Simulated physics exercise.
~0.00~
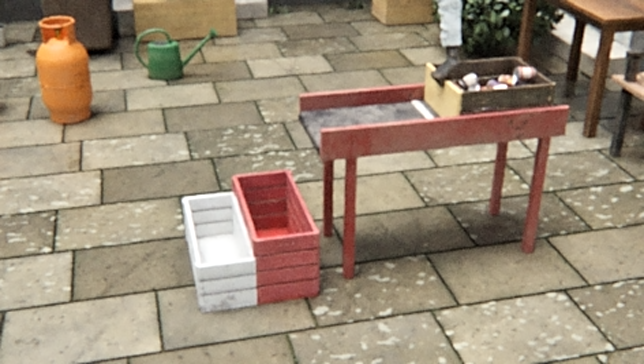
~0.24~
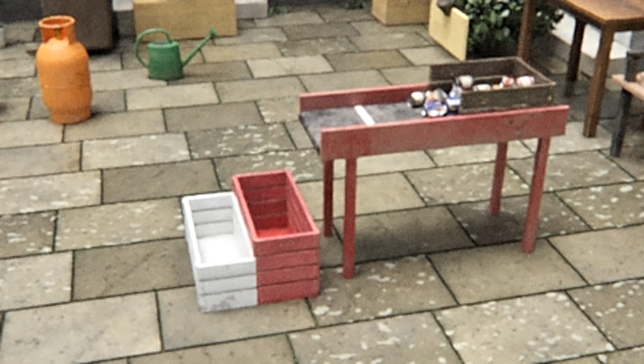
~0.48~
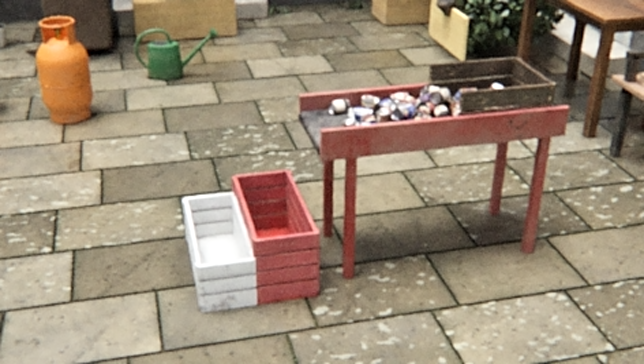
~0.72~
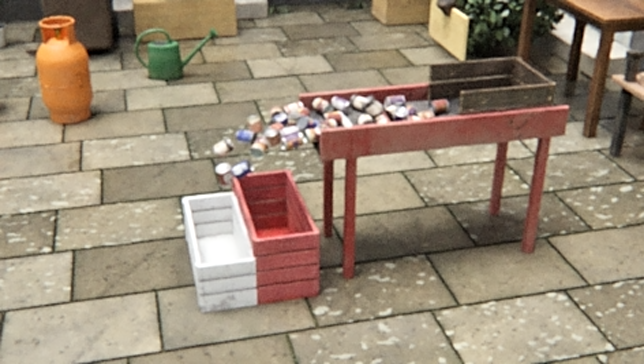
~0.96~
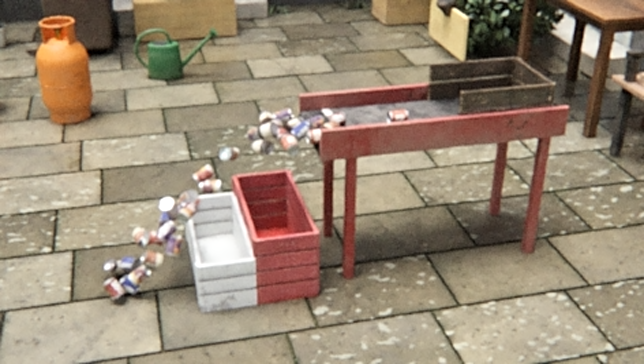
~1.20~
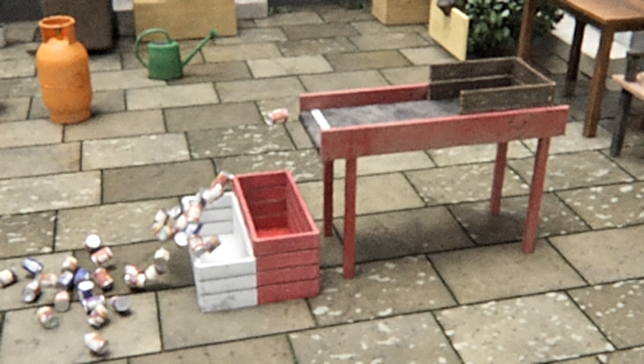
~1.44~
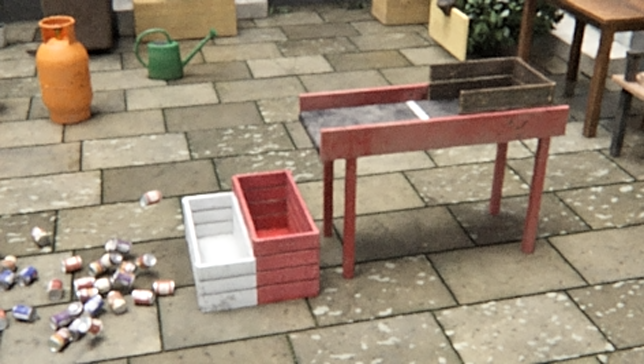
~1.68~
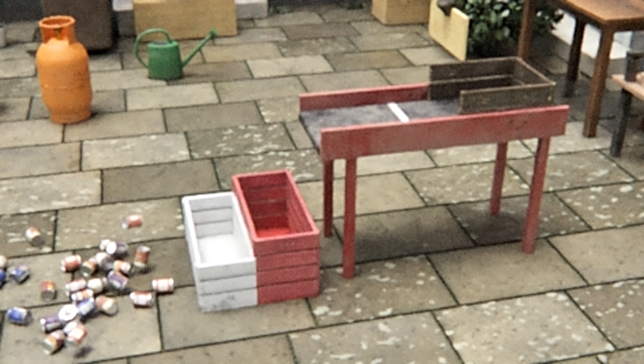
Small tins sliding left along a red-sided table, flying off its end past red and white crates and scattering across the paving.
